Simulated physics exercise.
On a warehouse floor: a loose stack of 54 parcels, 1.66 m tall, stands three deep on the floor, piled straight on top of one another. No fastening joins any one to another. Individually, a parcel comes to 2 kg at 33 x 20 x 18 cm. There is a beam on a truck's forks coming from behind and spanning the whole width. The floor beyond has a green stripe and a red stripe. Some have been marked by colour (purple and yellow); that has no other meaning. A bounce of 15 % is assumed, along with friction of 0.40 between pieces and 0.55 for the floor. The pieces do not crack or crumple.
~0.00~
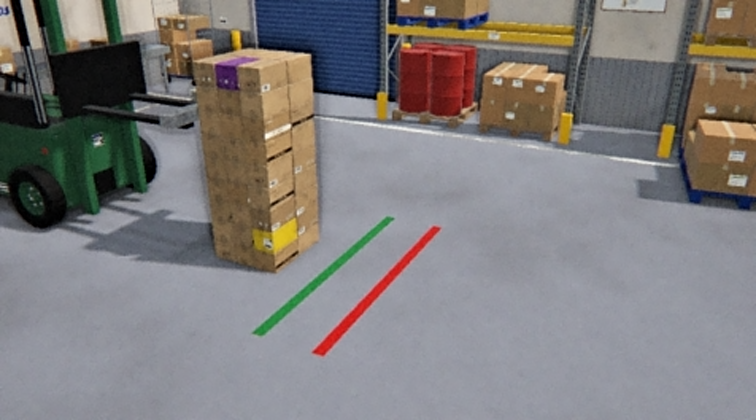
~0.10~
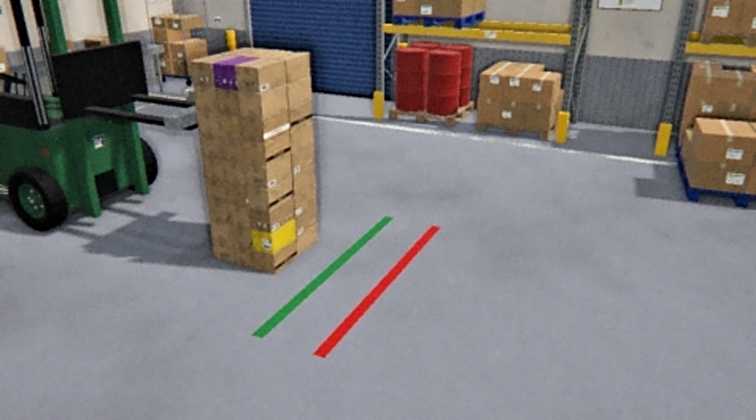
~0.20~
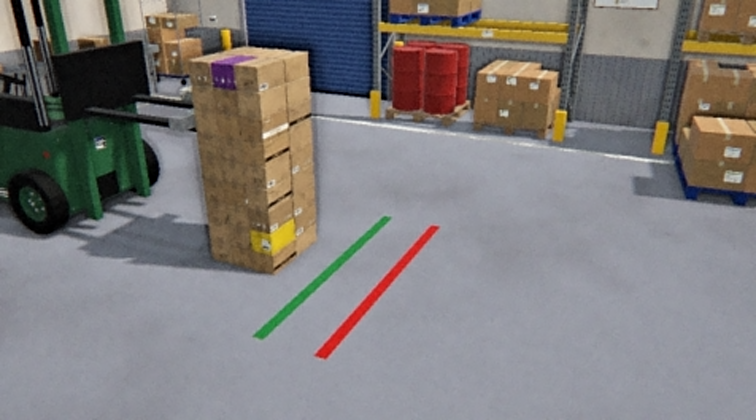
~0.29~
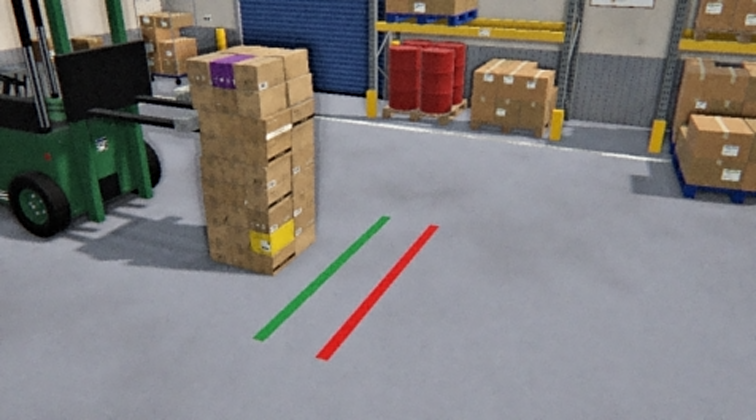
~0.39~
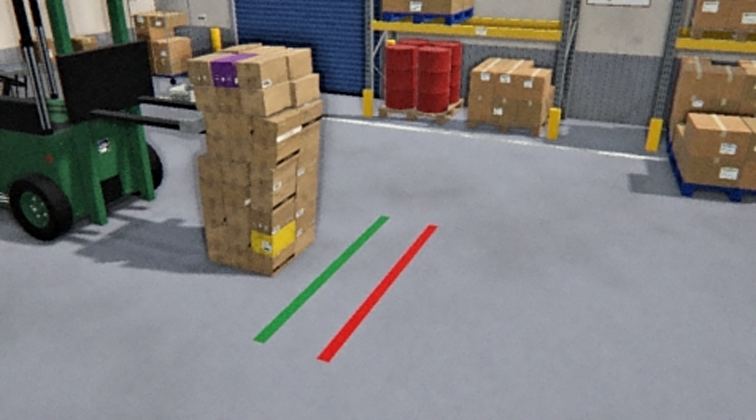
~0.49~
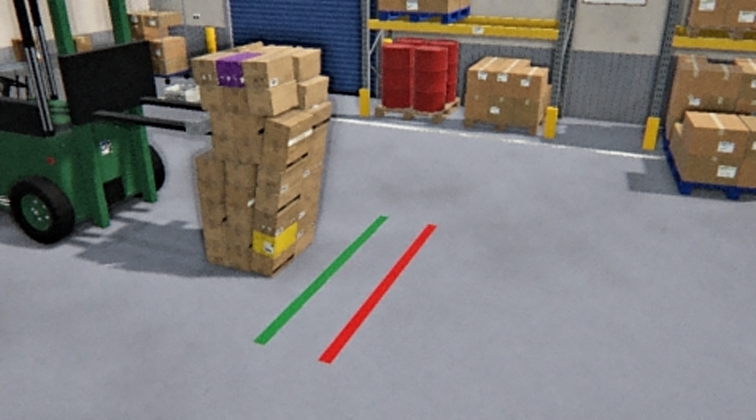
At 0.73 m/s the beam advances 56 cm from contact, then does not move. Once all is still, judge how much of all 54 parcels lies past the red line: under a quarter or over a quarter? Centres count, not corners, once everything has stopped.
I would say more than a quarter.
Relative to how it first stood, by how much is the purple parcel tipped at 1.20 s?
Near 60 degrees from where it started.
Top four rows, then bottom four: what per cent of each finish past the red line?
I'd put the top at 80 per cent and the bottom at 0 per cent.
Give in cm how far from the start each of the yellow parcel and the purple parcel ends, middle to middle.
The yellow one ends 50 cm from its start and the purple one 250 cm.
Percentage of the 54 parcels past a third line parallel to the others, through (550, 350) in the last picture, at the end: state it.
Share past the line: Close to 5 per cent.
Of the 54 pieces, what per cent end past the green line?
Around 55 %.
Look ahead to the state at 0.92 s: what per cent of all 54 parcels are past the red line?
0 %.
After 0.66 s, none of the 54 parcels past the red line, 49 disturbed; yellow parcel leaning 20°; purple parcel shifted 24 cm.
After 0.92 s, none of the 54 parcels past the red line, 49 disturbed; yellow parcel leaning 43°; purple parcel leaning 28°.
After 1.20 s, 10 of the 54 parcels past the red line; yellow parcel on its side; purple parcel leaning 57°, 52 cm lower.
After 1.64 s, 20 of the 54 parcels past the red line; purple parcel upside down; yellow parcel on its side.
At rest (3.0 s), 20 of the 54 parcels past the red line; purple parcel upside down; yellow parcel on its side. That is 37 per cent. As the last picture would show them, middles, purple parcel near (516, 293), yellow parcel near (318, 266).
